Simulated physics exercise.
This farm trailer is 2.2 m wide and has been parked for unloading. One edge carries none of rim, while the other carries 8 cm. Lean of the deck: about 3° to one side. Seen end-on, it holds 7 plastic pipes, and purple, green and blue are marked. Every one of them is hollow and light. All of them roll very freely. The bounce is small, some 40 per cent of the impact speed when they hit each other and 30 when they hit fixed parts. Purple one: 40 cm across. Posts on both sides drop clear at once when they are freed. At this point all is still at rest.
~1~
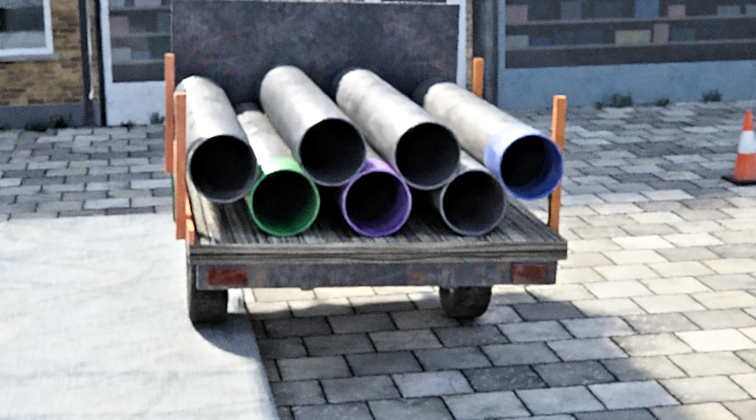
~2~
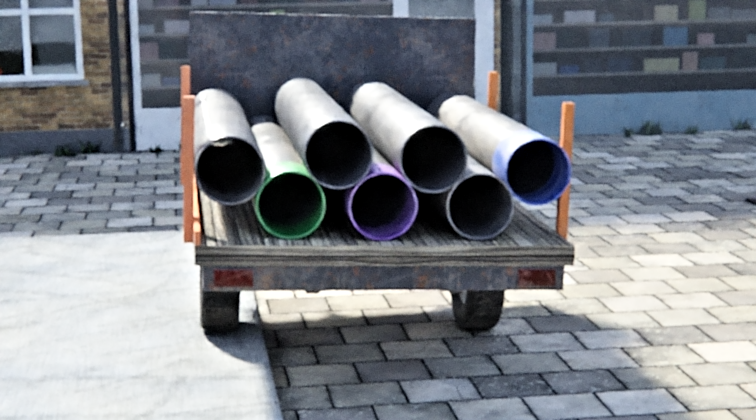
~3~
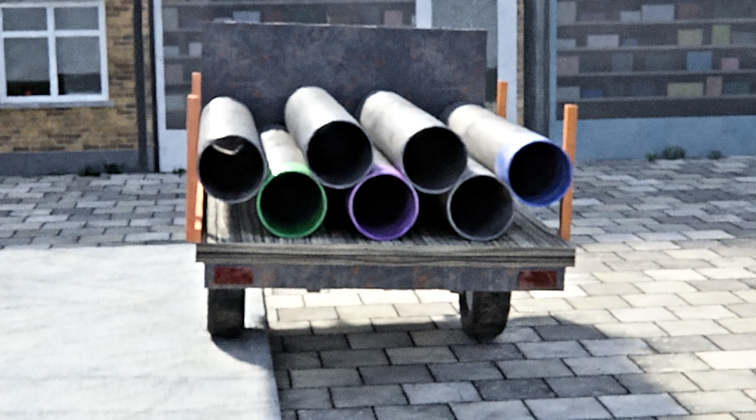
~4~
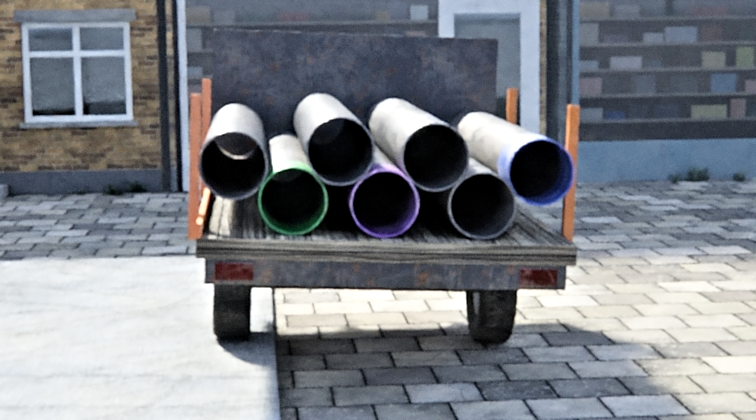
The clip opens on a flat trailer stacked with seven grey pipes between orange posts, three with green, purple and blue rims, and a traffic cone at right. The viewpoint shifts around to a straighter rear view, the cone leaving sight and a window showing at left, while trailer and pipes stay still.
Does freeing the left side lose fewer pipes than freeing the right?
The one on the left.
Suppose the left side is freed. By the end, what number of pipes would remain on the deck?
Count: 7.
Side on the left freed, after 0.6 s, purple is on the deck, 110 cm from the left edge; green is on the deck, 55 cm from the left edge; blue is up on others, 20 cm from the right edge; 0 off so far.
Side on the left freed, at the end, purple is on the deck, 110 cm from the left edge; green is on the deck, 55 cm from the left edge; blue is up on others, 20 cm from the right edge; 0 off so far.
Side on the right freed, after 3.0 s, purple is dropping off the right side; green is on the deck, 80 cm from the left edge, rolling right; blue is on the ground to the right; 4 off so far.
Side on the right freed, at the end, purple is on the ground to the right; green is on the ground to the right; blue is on the ground to the right; 7 off so far.
